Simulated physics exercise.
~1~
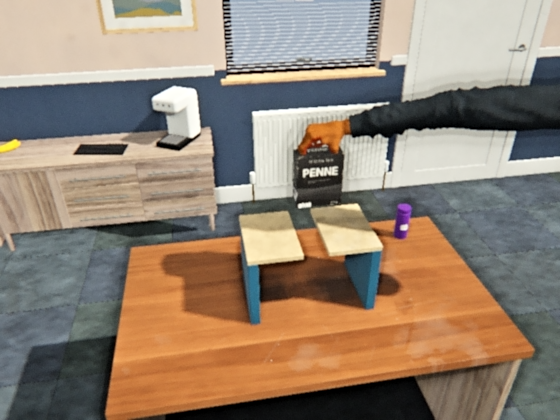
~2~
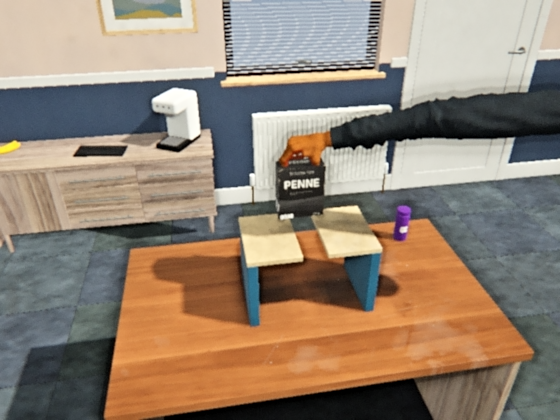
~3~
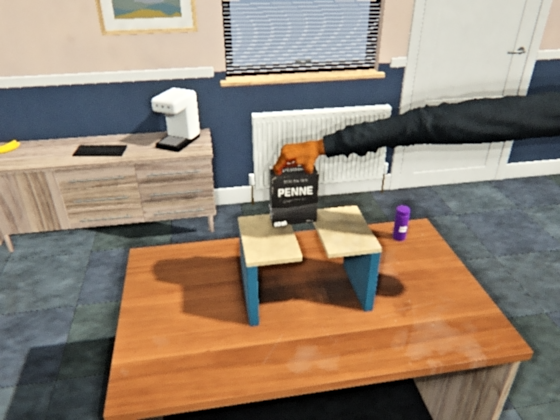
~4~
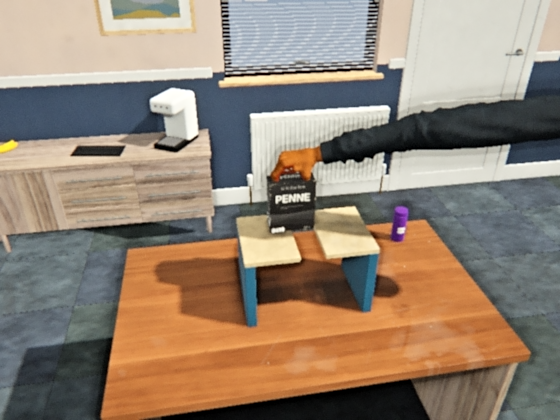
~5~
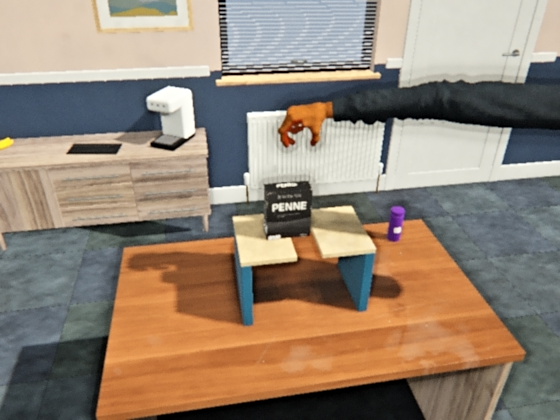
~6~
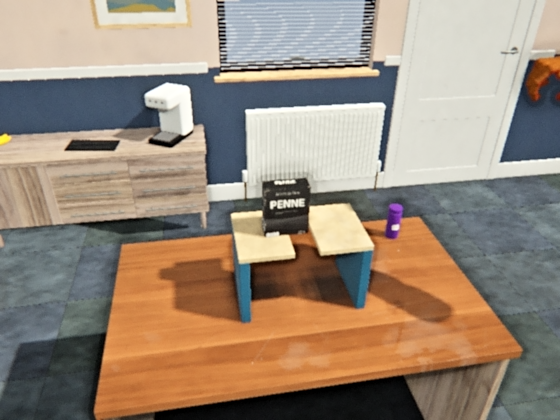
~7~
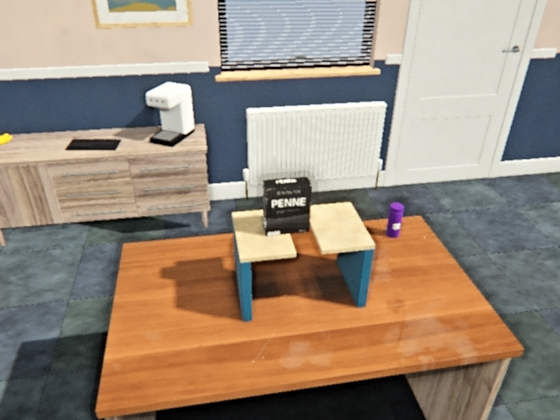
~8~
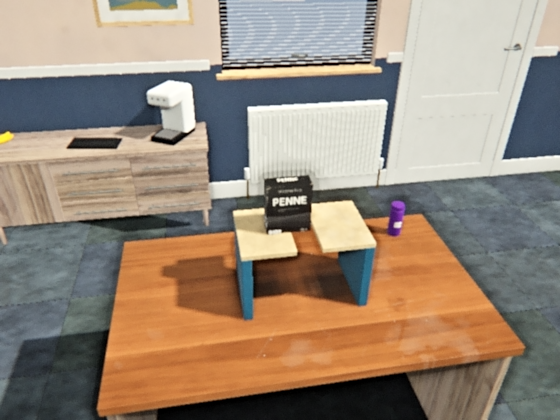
In a room with dark blue lower walls, a slightly swaying camera looks down at a wooden table before a white radiator and door. On the table, a stand with blue legs has a pale top split by a gap, and a purple shaker stands to its right. A hand reaching in from the right holds a black packet of penne upright, moves it left and lowers it over the stand. The hand lets go, draws back and leaves to the right. The packet stays upright on top beside the gap, and the shaker remains in place.
